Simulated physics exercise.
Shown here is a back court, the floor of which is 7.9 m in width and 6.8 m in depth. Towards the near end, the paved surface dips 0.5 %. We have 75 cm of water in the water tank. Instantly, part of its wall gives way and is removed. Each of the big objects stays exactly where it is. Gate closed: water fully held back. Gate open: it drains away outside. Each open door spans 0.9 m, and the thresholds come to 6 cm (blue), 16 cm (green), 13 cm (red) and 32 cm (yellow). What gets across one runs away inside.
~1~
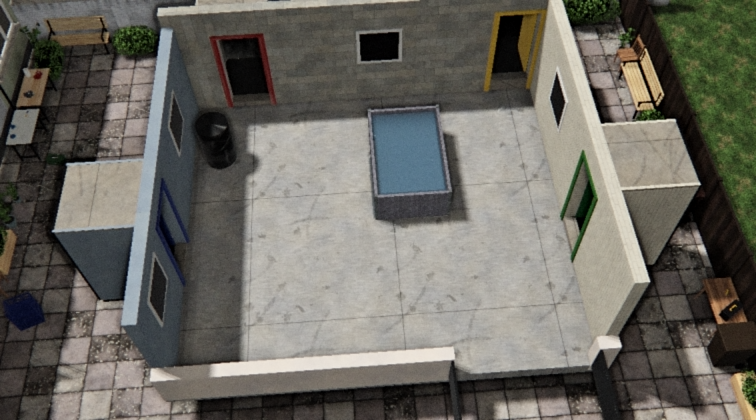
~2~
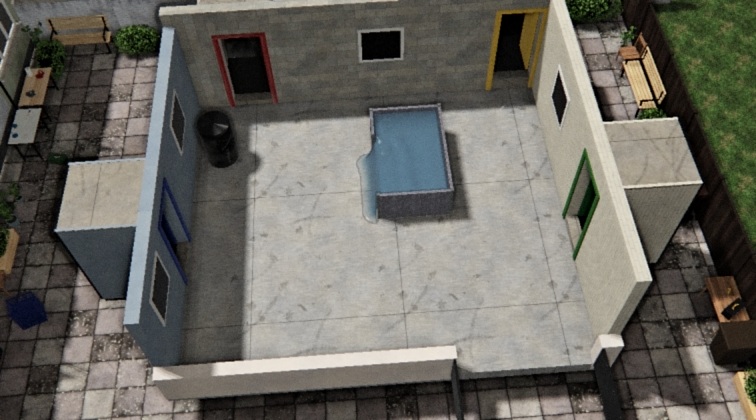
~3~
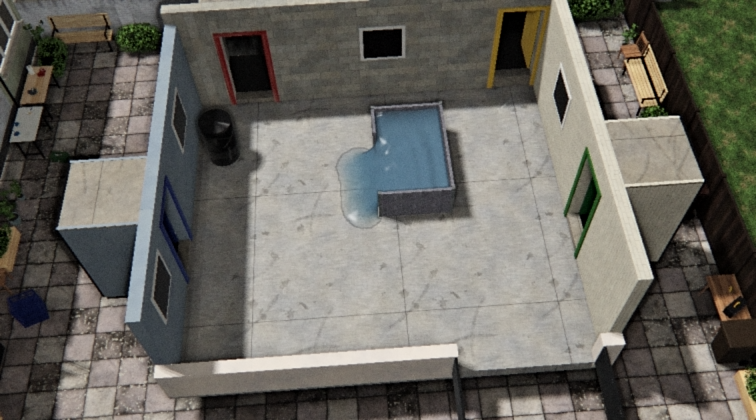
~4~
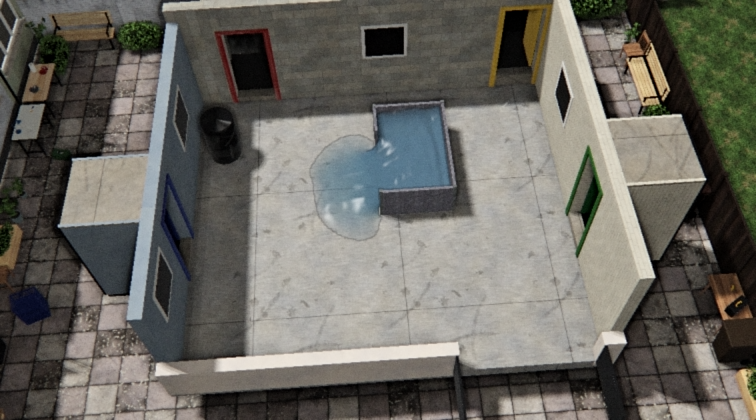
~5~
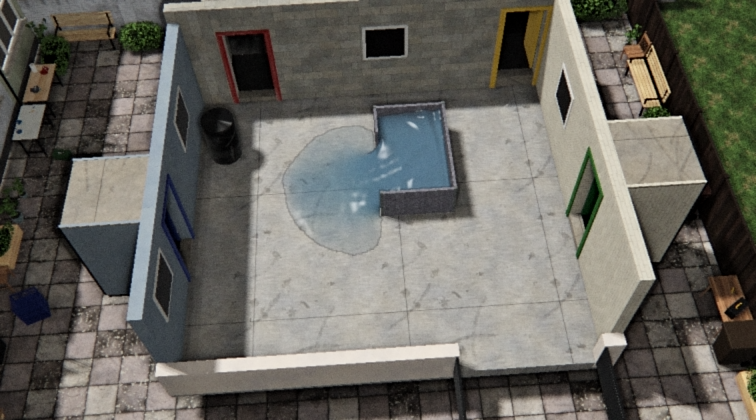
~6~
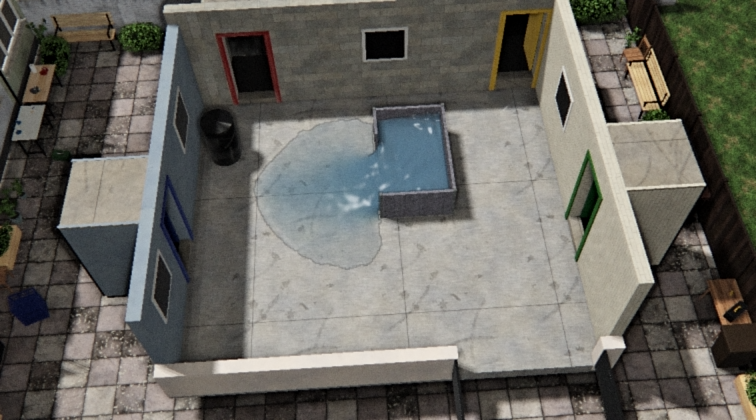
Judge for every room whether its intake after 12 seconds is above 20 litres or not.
In order: At the blue door it looks set to land over the limit; at the green door it looks set to land under the limit; at the red door it looks set to land under the limit; at the yellow door it looks set to land under the limit.
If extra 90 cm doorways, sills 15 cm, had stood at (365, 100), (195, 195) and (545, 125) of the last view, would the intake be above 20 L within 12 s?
In turn: Not over, over, not over.
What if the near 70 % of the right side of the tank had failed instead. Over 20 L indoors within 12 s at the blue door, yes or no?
Then blue does not exceed it.
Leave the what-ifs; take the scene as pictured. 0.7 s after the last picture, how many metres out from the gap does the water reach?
About 4.4 m.
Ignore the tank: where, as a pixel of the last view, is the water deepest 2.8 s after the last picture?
Near (180, 379).
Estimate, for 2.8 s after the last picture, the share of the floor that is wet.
Near 40 per cent is wet.
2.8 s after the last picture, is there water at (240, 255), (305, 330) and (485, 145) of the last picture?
Listed in turn: Swamped / swamped / spared so far.
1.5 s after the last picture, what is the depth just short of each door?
Centimetres: Blue 22 / green 0 / red 6 / yellow 0.
Then, 0.7 s after the last picture water covers 30 % of the floor and is deepest (33 cm) near (198, 177); blue door 8 cm at the sill, 0 L in, green door not reached, red door not reached, yellow door not reached.
Then, 1.5 s after the last picture water covers 40 % of the floor and is deepest (36 cm) near (212, 109); blue door 22 cm at the sill, 64 L in, green door not reached, red door 6 cm at the sill, 0 L in, yellow door not reached.
Then, 2.8 s after the last picture water covers 40 % of the floor and is deepest (32 cm) near (180, 379); blue door 15 cm at the sill, 147 L in, green door not reached, red door 13 cm at the sill, 3 L in, yellow door not reached.
Then, 6.3 s after the last picture water covers 80 % of the floor and is deepest (12 cm) near (180, 379); blue door 9 cm at the sill, 192 L in, green door not reached, red door 7 cm at the sill, 4 L in, yellow door not reached.
Then, 11.3 s after the last picture water covers 95 % of the floor and is deepest (8 cm) near (180, 379); blue door 5 cm at the sill, 200 L in, green door 5 cm at the sill, 0 L in, red door 2 cm at the sill, 4 L in, yellow door 4 cm at the sill, 0 L in.
